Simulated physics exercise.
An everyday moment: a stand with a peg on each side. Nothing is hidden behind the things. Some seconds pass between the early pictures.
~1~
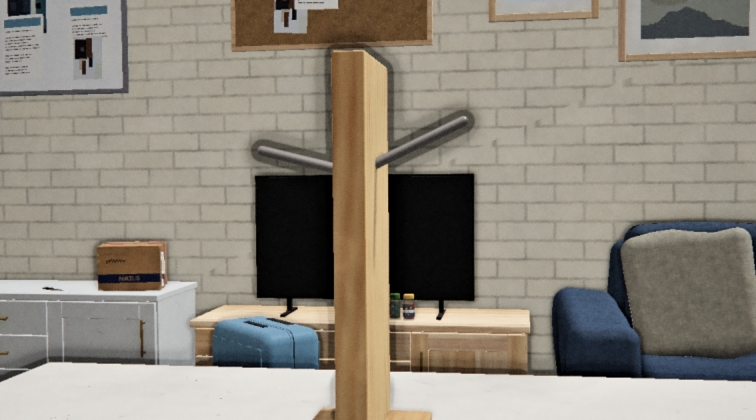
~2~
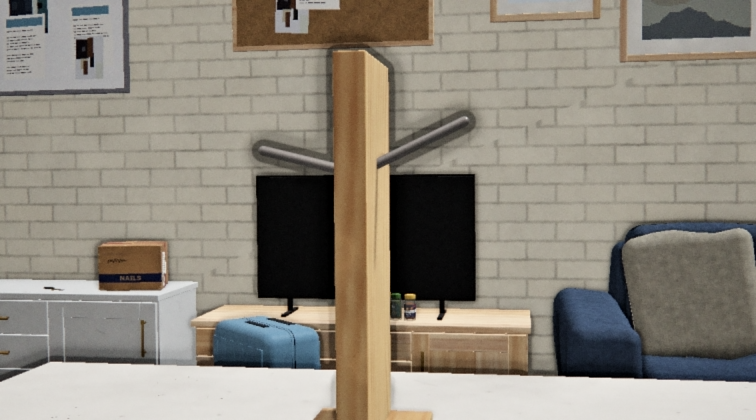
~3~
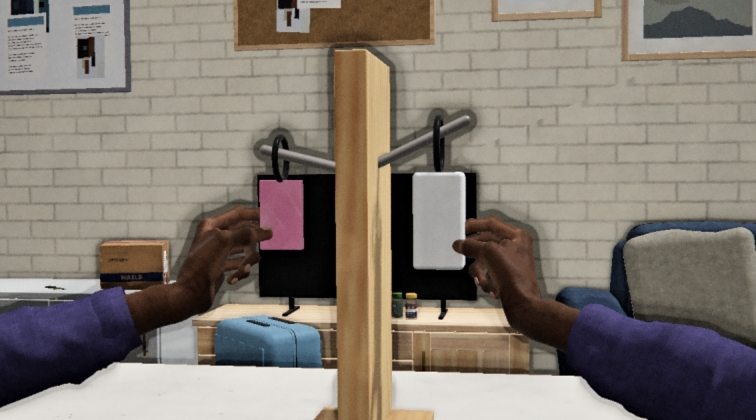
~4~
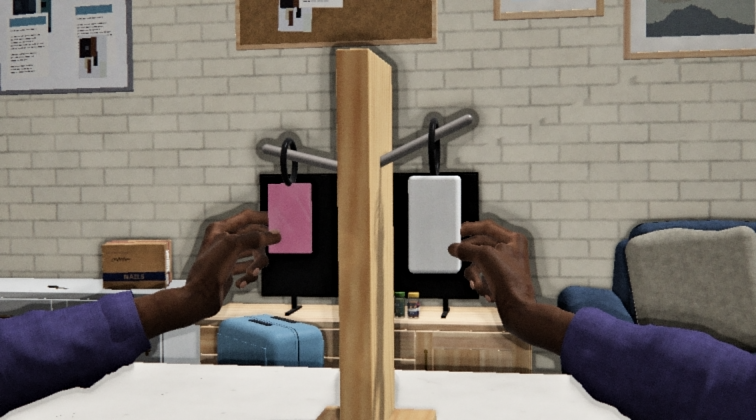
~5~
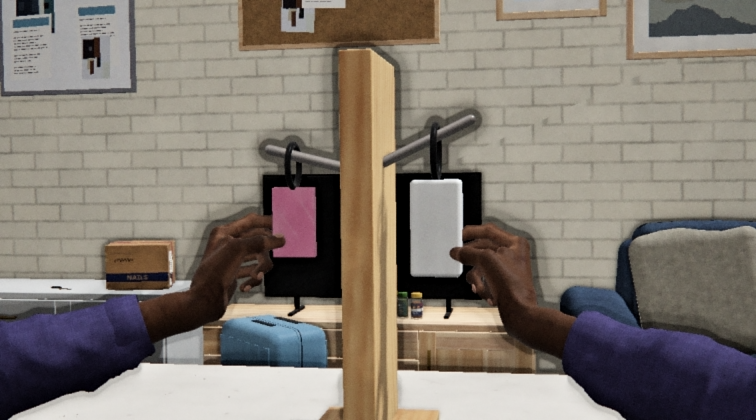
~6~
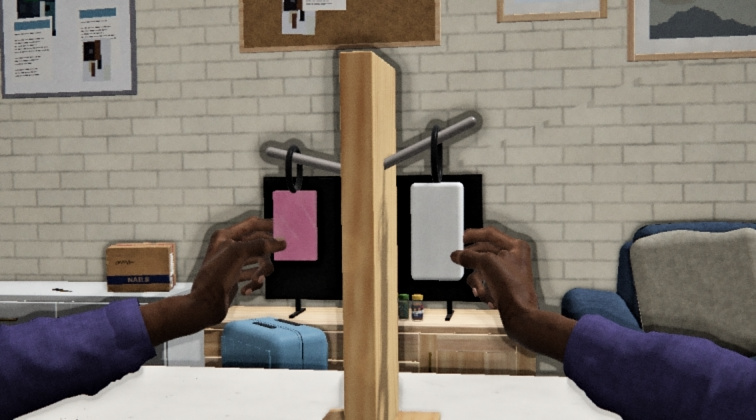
Two hands holding a pink tag on the left peg and a white pouch on the right of a wooden stand, shifting slightly.
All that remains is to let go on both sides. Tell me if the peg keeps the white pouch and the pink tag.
The white pouch stays on its peg and the pink tag stays on its peg.
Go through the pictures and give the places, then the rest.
Peg stand (364, 251), in the first picture.
Peg stand (365, 252), in the second picture.
Still on the way; white pouch (439, 191); peg stand (366, 251), in the third picture.
Still on the way; pink tag (290, 195); peg stand (369, 250), in the fourth picture.
Still on the way; white pouch (437, 198); peg stand (372, 250), in the fifth picture.
In place, still held; white pouch (437, 201); pink tag (295, 202); peg stand (372, 252), in the sixth picture.
Then, 0.16 s after the last picture, white pouch at rest near (437, 204); pink tag at rest near (295, 203).
At rest, the white pouch hangs there, near (435, 205); the pink tag hangs there, near (296, 204).
